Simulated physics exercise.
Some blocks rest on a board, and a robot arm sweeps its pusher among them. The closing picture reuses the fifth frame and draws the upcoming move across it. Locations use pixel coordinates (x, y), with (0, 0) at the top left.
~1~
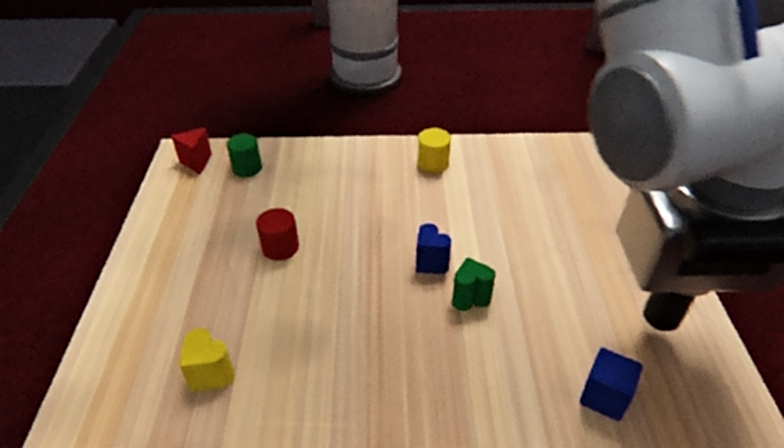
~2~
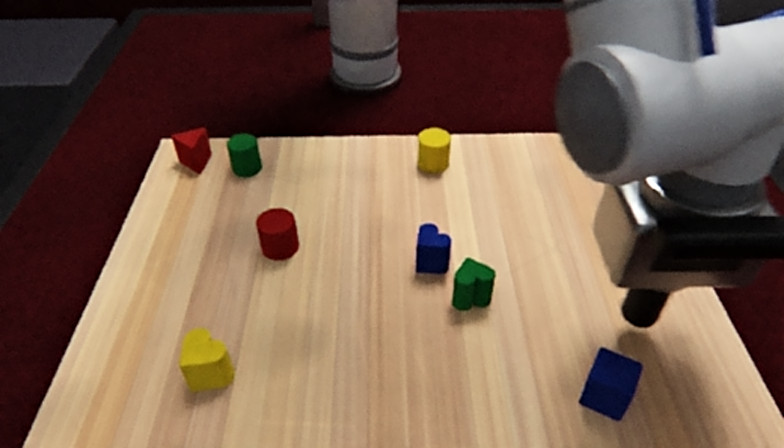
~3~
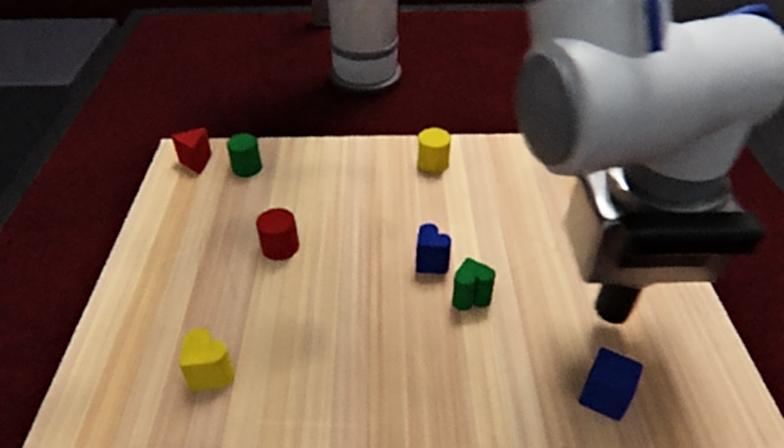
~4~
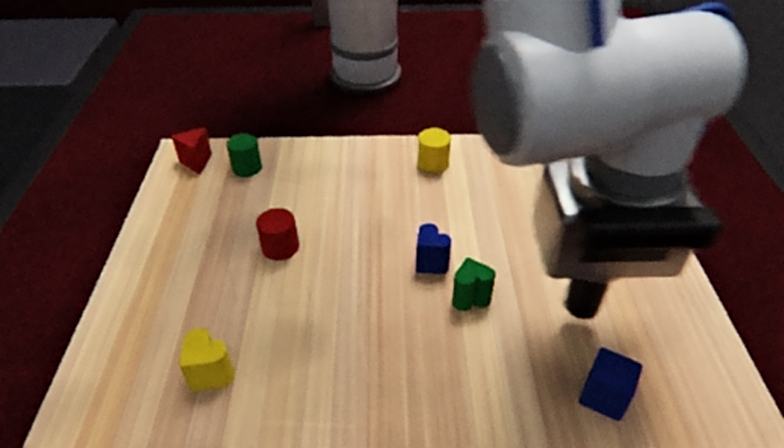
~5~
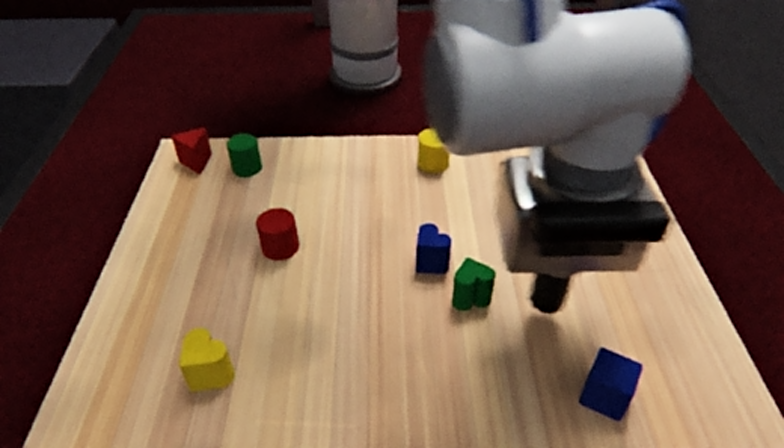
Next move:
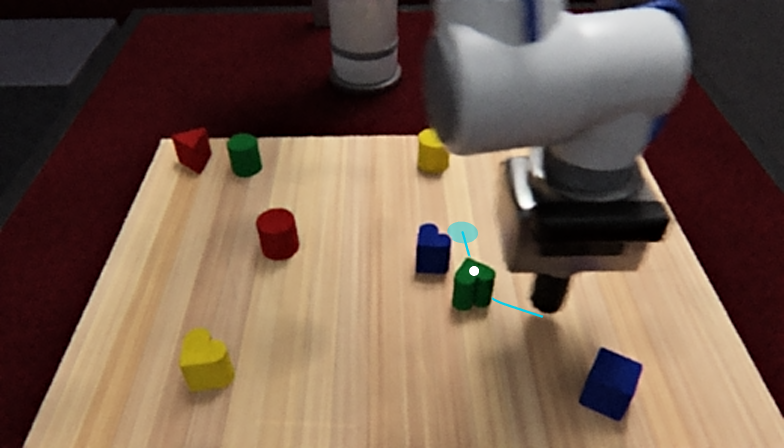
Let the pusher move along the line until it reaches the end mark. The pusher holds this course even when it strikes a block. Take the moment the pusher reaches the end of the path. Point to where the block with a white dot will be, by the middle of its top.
At pixel (446, 262).
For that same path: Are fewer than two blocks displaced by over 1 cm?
My answer is yes.
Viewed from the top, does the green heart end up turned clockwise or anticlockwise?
From the top: Counterclockwise.
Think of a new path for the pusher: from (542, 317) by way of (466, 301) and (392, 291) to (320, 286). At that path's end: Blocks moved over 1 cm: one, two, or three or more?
1.
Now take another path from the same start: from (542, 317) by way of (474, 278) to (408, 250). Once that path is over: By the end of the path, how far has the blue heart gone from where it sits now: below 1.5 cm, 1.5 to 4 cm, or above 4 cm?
Moves over 4 cm.
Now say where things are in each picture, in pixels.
In the first frame, pusher's lower end at (661, 318); blue heart at (432, 236); green heart at (474, 271).
In the second frame, pusher at (638, 315); blocks still.
In the third frame, pusher at (612, 311); blocks still.
In the fourth frame, pusher at (581, 307); blocks still.
In the fifth frame, pusher at (546, 302); blue heart at (432, 236); green heart at (474, 271).
Drawn move, from (542, 317) by way of (493, 299) and (472, 265) to (463, 232); the dot is on the green heart.
The first path, step by step. One third of the way, pusher at (495, 284); green heart at (458, 267).
Two thirds of the way, pusher at (474, 250); green heart at (446, 262), turned 55° anticlockwise.
At the end, pusher at (464, 217); blue heart still; green heart at (446, 262), turned 55° anticlockwise.
